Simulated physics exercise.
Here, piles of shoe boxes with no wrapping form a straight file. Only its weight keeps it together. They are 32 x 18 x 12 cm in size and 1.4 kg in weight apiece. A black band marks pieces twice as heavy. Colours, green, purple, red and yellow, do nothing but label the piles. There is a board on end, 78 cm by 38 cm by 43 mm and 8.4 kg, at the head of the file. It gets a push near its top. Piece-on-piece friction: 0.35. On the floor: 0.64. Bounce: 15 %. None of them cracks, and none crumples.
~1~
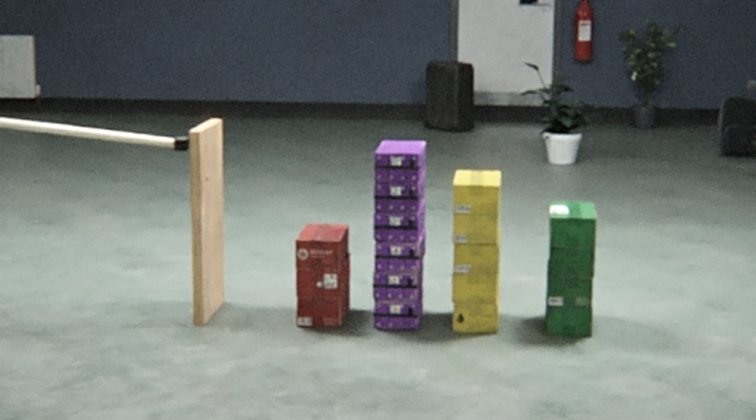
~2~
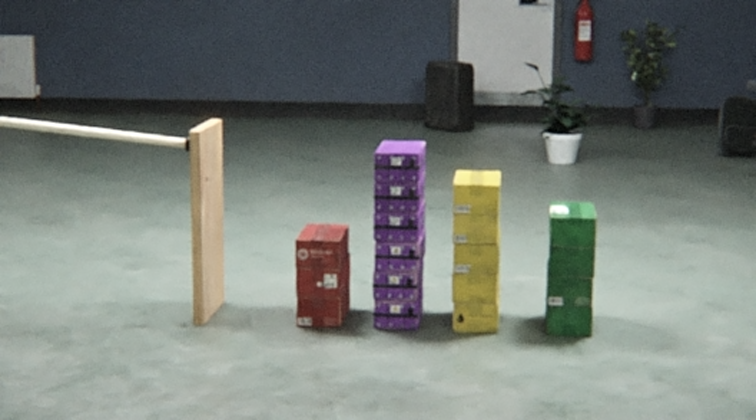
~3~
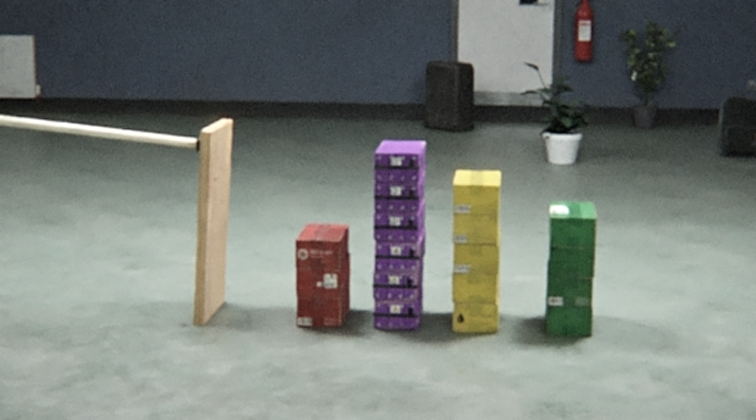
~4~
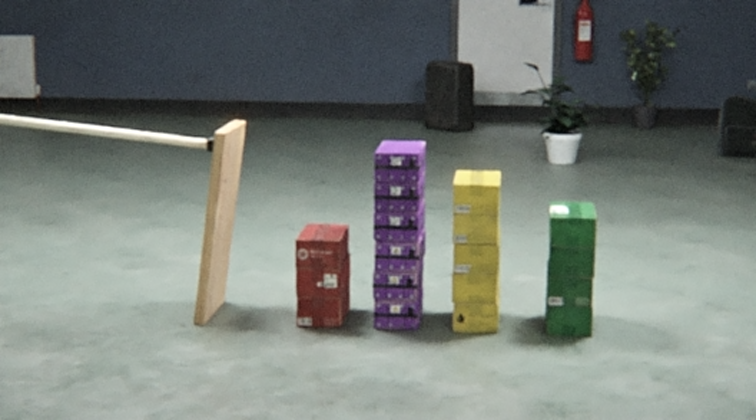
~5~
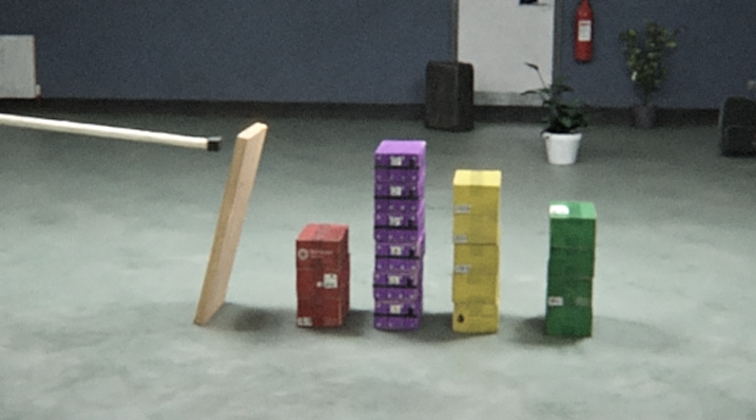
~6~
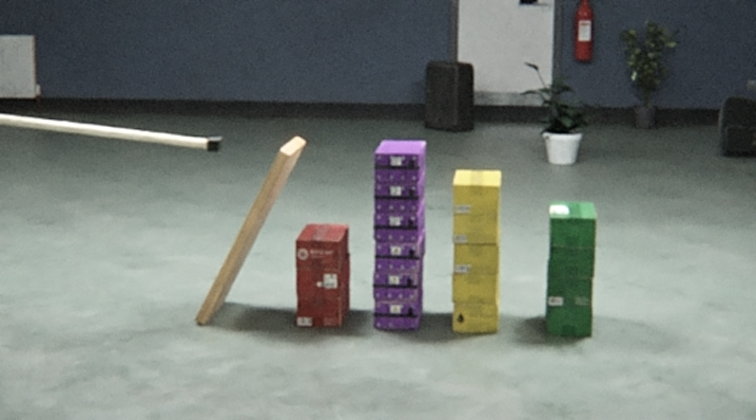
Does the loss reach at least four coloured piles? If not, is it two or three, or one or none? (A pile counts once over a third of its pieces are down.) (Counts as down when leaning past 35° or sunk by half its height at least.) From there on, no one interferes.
No, one or none.
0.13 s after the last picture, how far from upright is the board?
Lean: Approx. 45 degrees.
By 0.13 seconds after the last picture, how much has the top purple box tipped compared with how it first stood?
Angle from initial pose, roughly 0 deg - estimate.
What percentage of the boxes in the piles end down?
0%.
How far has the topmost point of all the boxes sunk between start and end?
Around 0 centimetres.
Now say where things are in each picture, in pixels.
In the first picture (we follow the side turned to the camera), pole end (178, 145) 54 mm short, board 0° from upright; top purple box (397, 168); top red box (317, 255); no other piece has moved.
The second picture shows pole end (190, 145) 8 mm short, board 0° from upright; top purple box (397, 168).
The third picture shows pole end 38 mm in, board 3° from upright; top purple box (397, 168); no other piece has moved.
The fourth picture shows pole end (211, 146) 8 cm in, board 7° from upright; top purple box (397, 168); no other piece has moved.
The fifth picture shows pole end (212, 146) 8 cm in, stopped, board 14° from upright; top yellow box (476, 200); no other piece has moved.
The sixth picture shows pole end (212, 146) 8 cm in, stopped, board 27° from upright; top yellow box (476, 200); top purple box (397, 168); no other piece has moved.
Then, 0.13 s on from the sixth picture, board 45° from upright; none of the 18 boxes down.
Then, 0.29 s on from the sixth picture, board 54° from upright; none of the 18 boxes down, 1 disturbed; top red box tipped 6°.
Finally, board 54° from upright; none of the 18 boxes down, 4 disturbed; top red box tipped 7°; top purple box unmoved. No coloured pile is wrecked. Seen by the last camera, middles, top red box near (360, 248), top purple box near (402, 161).
